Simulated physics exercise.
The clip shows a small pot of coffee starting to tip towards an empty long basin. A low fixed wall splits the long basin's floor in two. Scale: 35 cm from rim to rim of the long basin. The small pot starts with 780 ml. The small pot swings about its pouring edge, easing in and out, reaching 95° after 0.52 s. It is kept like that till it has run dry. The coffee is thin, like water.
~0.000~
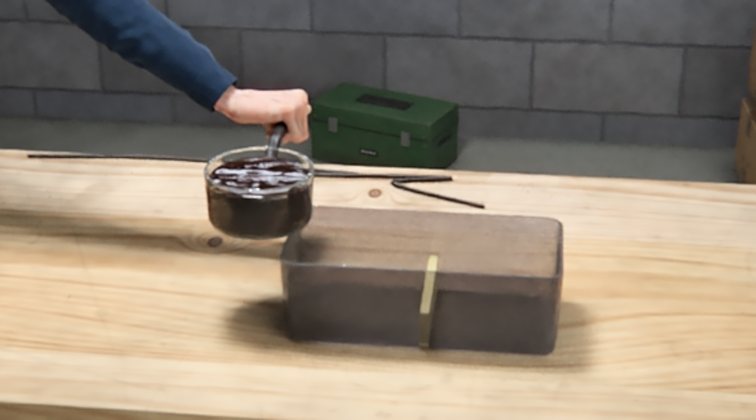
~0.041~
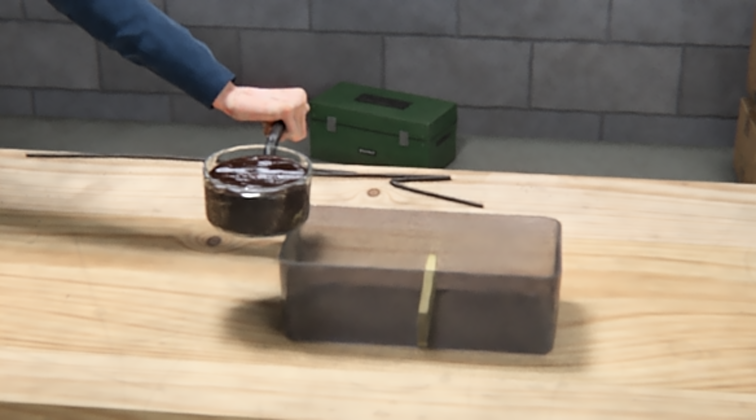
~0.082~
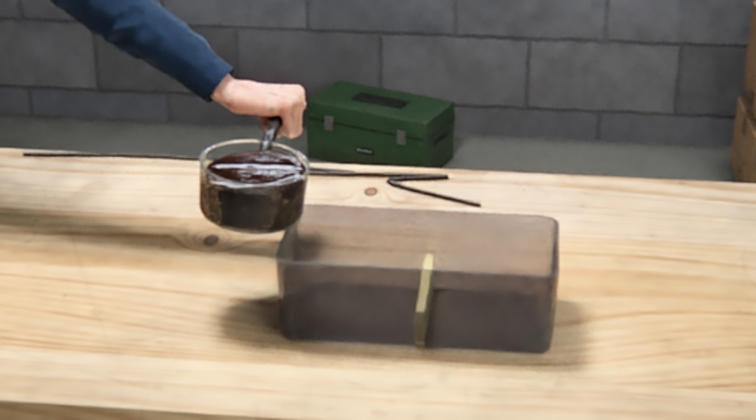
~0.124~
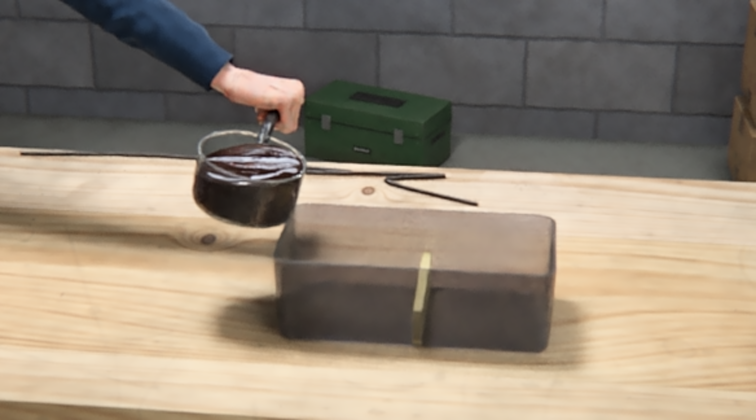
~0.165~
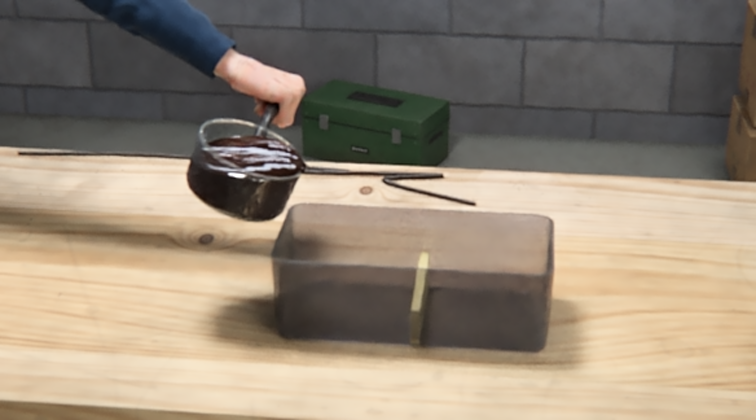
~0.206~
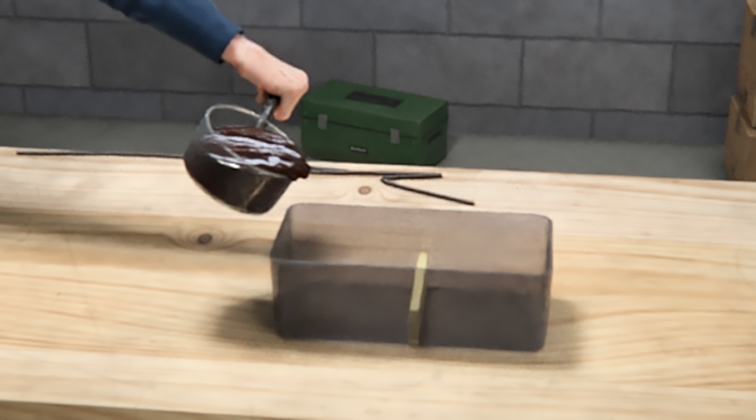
A hand tilts a small clear pot of dark coffee beside a long basin.
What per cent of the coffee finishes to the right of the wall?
Roughly 5 per cent is past the wall.
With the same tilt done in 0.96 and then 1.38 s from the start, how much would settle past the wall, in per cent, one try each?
In turn about 5 and 5 per cent.
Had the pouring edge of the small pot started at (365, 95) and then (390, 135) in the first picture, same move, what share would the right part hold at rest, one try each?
In turn about 70 and 75 per cent.
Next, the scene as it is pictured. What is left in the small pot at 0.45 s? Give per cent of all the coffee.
Some 44 per cent.
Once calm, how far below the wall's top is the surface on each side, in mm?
Some 24 mm on the left and 48 mm on the right.
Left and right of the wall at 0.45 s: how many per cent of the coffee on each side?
Near 12 on the left, 0 on the right.
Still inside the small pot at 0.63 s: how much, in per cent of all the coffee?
About 7 per cent.
By 0.45 s the tilt is 91° and 43 per cent is still to pour, 11 is left of the wall and 0 right of it.
By 0.63 s the tilt is 95° and 7 per cent is still to pour, 76 is left of the wall and 1 right of it.
By 0.82 s the tilt is 95° and 2 per cent is still to pour, 80 is left of the wall and 3 right of it.
By 1.02 s the tilt is 95° and 1 per cent is still to pour, 88 is left of the wall and 4 right of it.
At rest 89 per cent lies left of the wall, 5 right of it and 6 outside.
